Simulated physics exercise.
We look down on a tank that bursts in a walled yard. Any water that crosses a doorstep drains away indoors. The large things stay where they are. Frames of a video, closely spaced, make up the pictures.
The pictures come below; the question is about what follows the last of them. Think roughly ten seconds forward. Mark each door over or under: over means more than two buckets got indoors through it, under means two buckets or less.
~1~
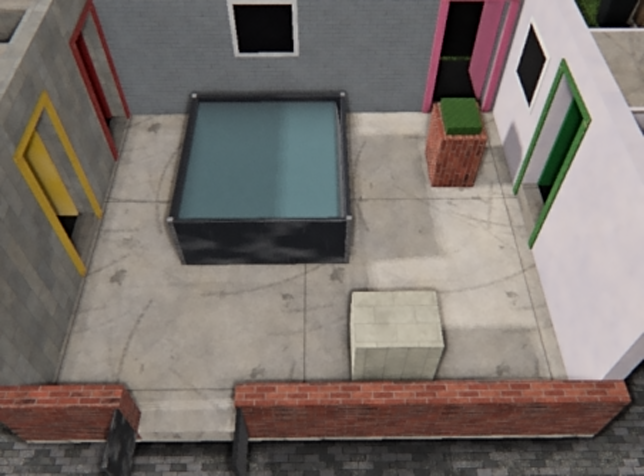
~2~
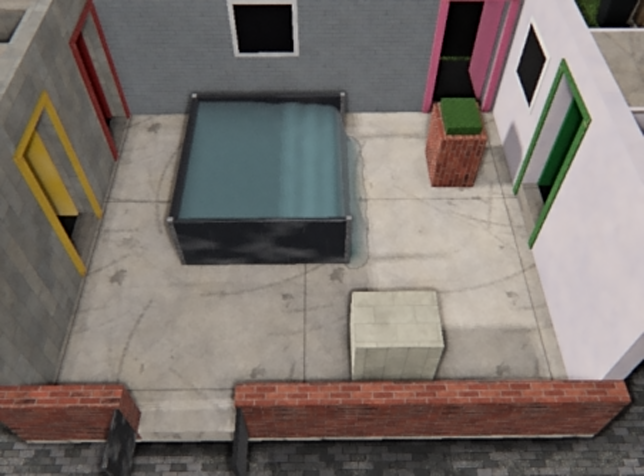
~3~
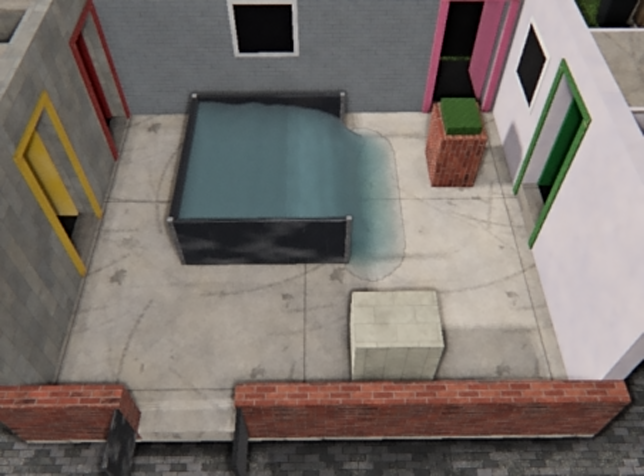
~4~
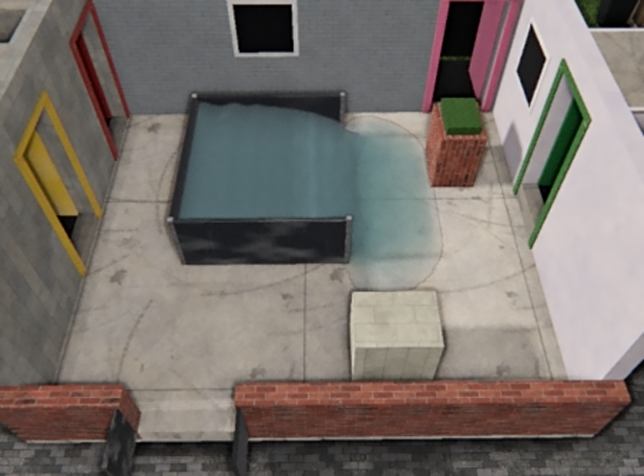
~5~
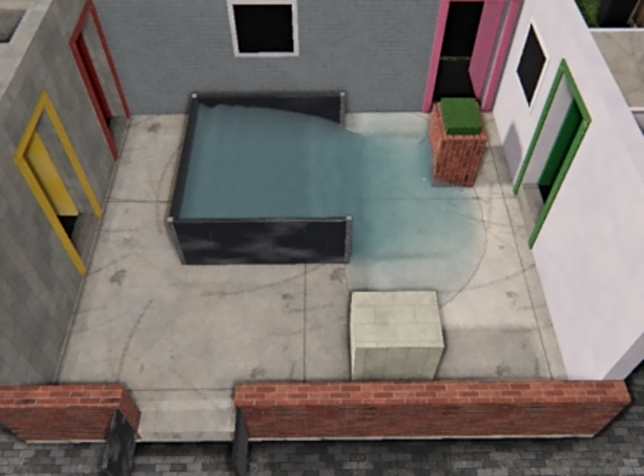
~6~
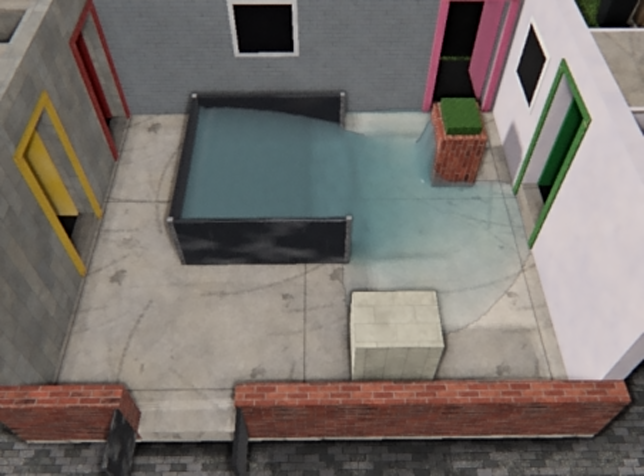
Green door - over, red door - over, yellow door - under, pink door - over.
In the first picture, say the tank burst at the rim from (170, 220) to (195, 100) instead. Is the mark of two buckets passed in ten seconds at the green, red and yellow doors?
Result - green door: Within bounds; red door: Beyond the limit; yellow door: Beyond the limit.
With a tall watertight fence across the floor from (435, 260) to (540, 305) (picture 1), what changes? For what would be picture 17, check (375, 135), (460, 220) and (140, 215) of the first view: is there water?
Results in sequence: Swamped / swamped / bone-dry.
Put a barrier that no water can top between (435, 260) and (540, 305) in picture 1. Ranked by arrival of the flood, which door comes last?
Final one: The yellow one.
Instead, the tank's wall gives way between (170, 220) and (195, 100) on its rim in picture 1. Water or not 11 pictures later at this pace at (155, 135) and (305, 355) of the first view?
Going through them in order, the first ends up waterlogged and the second left dry.
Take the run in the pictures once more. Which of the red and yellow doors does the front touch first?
The answer here is the red-painted one.
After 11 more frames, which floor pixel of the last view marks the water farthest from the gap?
The front's farthest point is close to (566, 407).
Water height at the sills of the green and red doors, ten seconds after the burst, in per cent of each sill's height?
30 and 160 %, in that order.
A moment on, water covers 40 % of the floor; the green door far over two buckets in, the red door not reached, the yellow door not reached, the pink door over two buckets in.
Next, water covers 45 % of the floor; the green door far over two buckets in, the red door not reached, the yellow door not reached, the pink door far over two buckets in.
Then, water covers 70 % of the floor; the green door far over two buckets in, the red door wet at the sill, nothing in, the yellow door not reached, the pink door far over two buckets in.
Later, water covers 95 % of the floor; the green door far over two buckets in, the red door over two buckets in, the yellow door wet at the sill, nothing in, the pink door far over two buckets in.
In the end, water covers 95 % of the floor; the green door far over two buckets in, the red door far over two buckets in, the yellow door wet at the sill, nothing in, the pink door far over two buckets in.
